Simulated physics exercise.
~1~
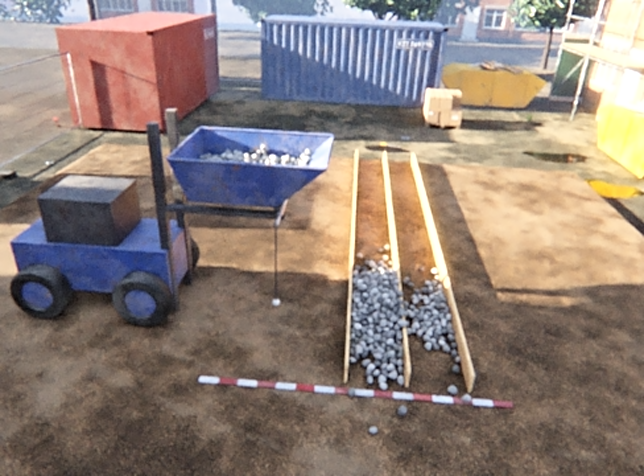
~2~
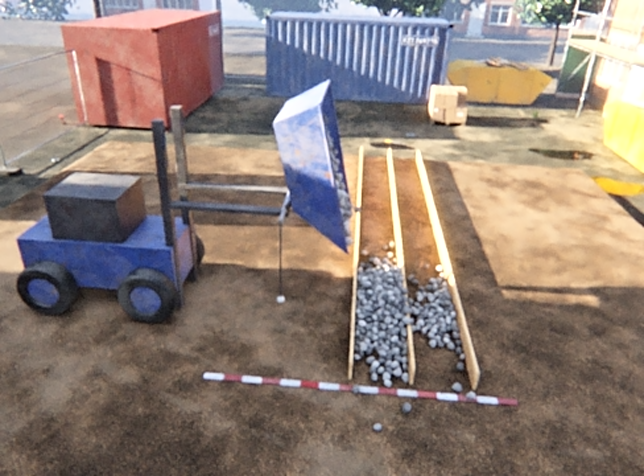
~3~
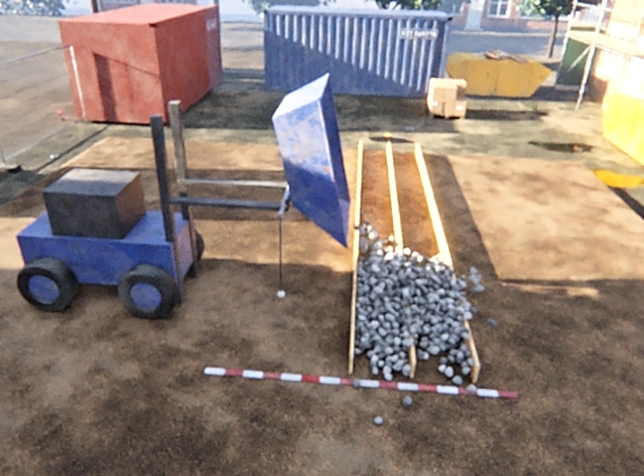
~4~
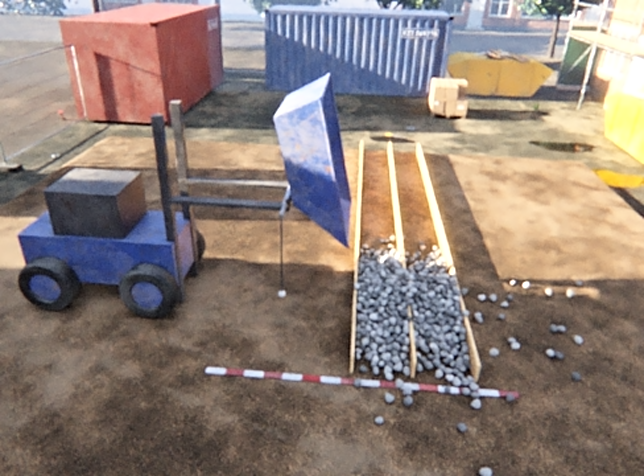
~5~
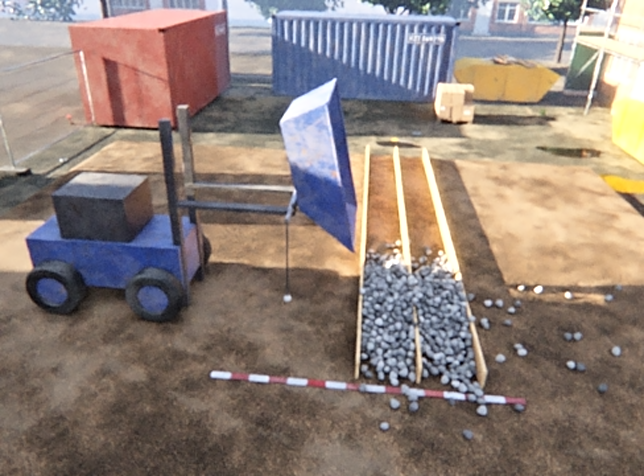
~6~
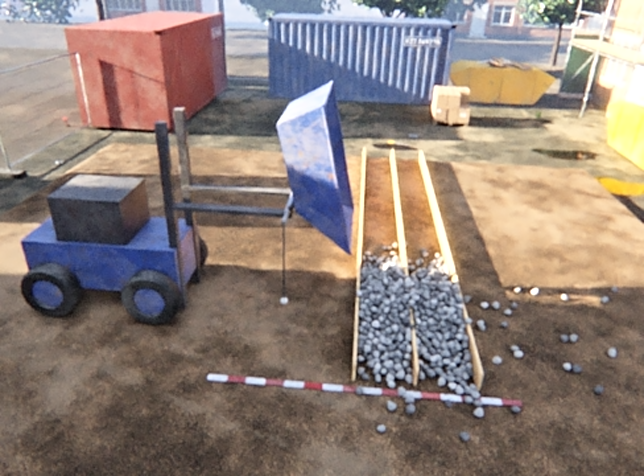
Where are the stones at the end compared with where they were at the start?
At the start the stones are split between the raised blue skip and the planked bays, but by the end they lie further right and lower overall, heaped across both bays with some scattered on the ground beyond the right-hand plank.
